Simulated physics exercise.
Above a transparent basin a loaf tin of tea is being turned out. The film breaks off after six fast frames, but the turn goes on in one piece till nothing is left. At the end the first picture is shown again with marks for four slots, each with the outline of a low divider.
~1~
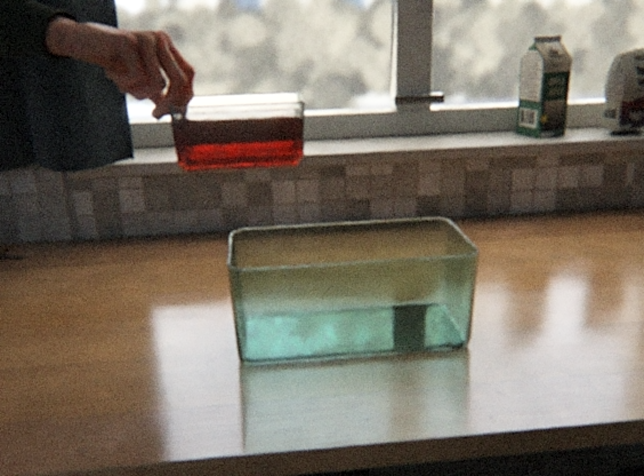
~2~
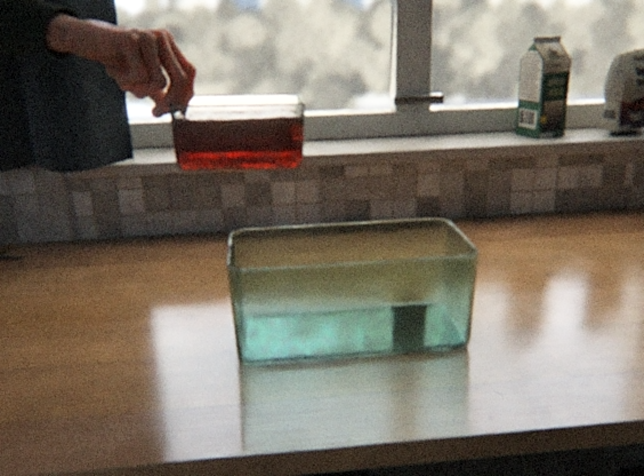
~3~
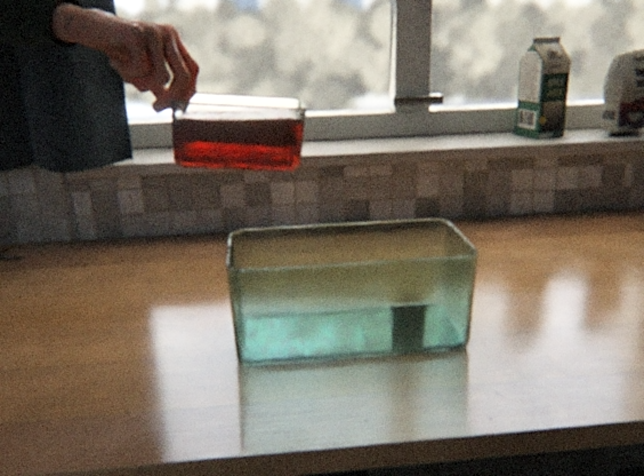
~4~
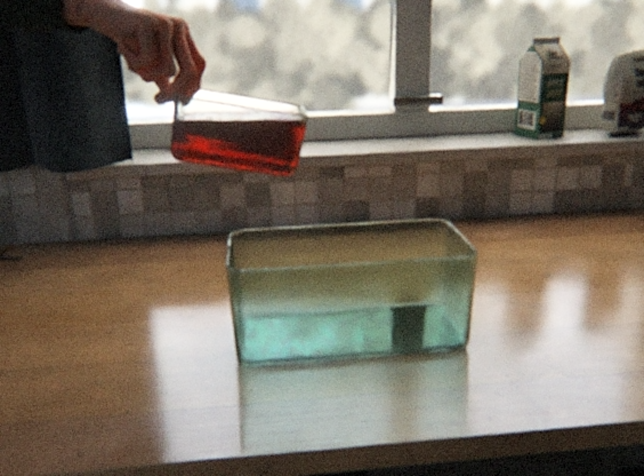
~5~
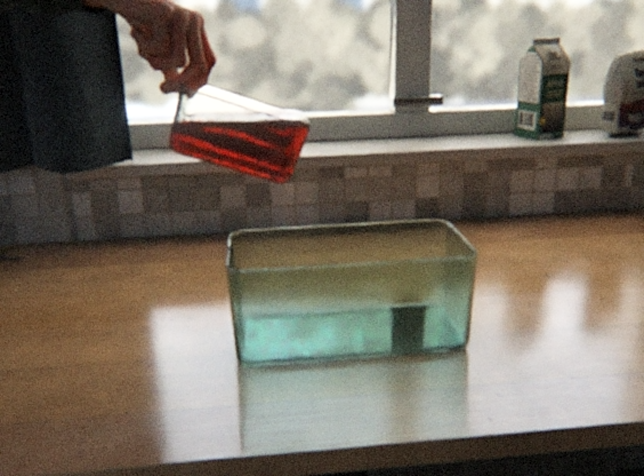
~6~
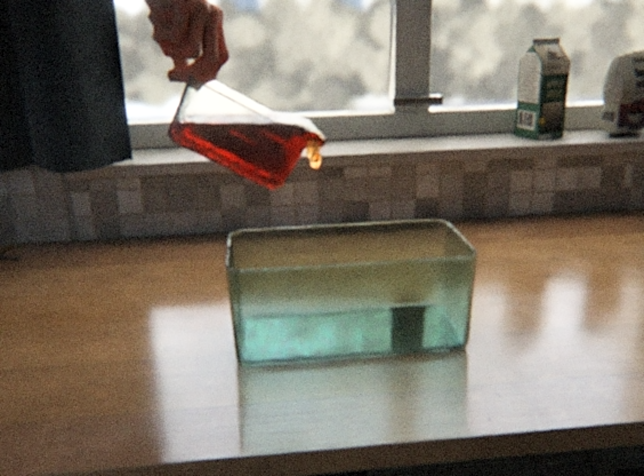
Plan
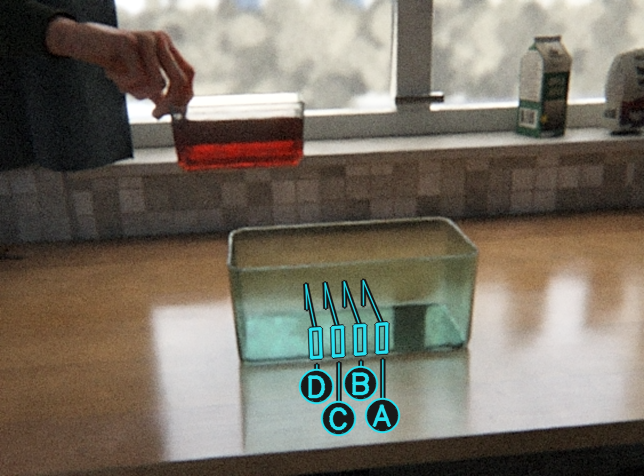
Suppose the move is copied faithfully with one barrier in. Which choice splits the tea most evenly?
The best slot is A.
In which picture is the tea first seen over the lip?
Picture 5.
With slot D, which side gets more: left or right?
The right one.
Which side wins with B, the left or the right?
The right one.
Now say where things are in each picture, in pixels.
The first frame shows upright, lip at (299, 96); basin from (238, 361) to (470, 344); nothing has left yet.
The second frame shows upright, lip at (300, 98); nothing has left yet.
The third frame shows tipped about 5°, lip at (301, 103); nothing has left yet.
The fourth frame shows tipped about 12°, lip at (303, 110); nothing has left yet.
The fifth frame shows tipped about 20°, lip at (306, 120); tea is over the lip, down to (306, 120).
The sixth frame shows tipped about 30°, lip at (306, 132); tea is over the lip, down to (313, 160).
On the marked copy, A at (382, 359); B at (360, 361); C at (338, 362); D at (316, 364).
With A, about 49 % ends left of the wall and 50 % right of it.
With B, about 34 % ends left of the wall and 66 % right of it.
With C, about 24 % ends left of the wall and 75 % right of it.
With D, about 9 % ends left of the wall and 90 % right of it.
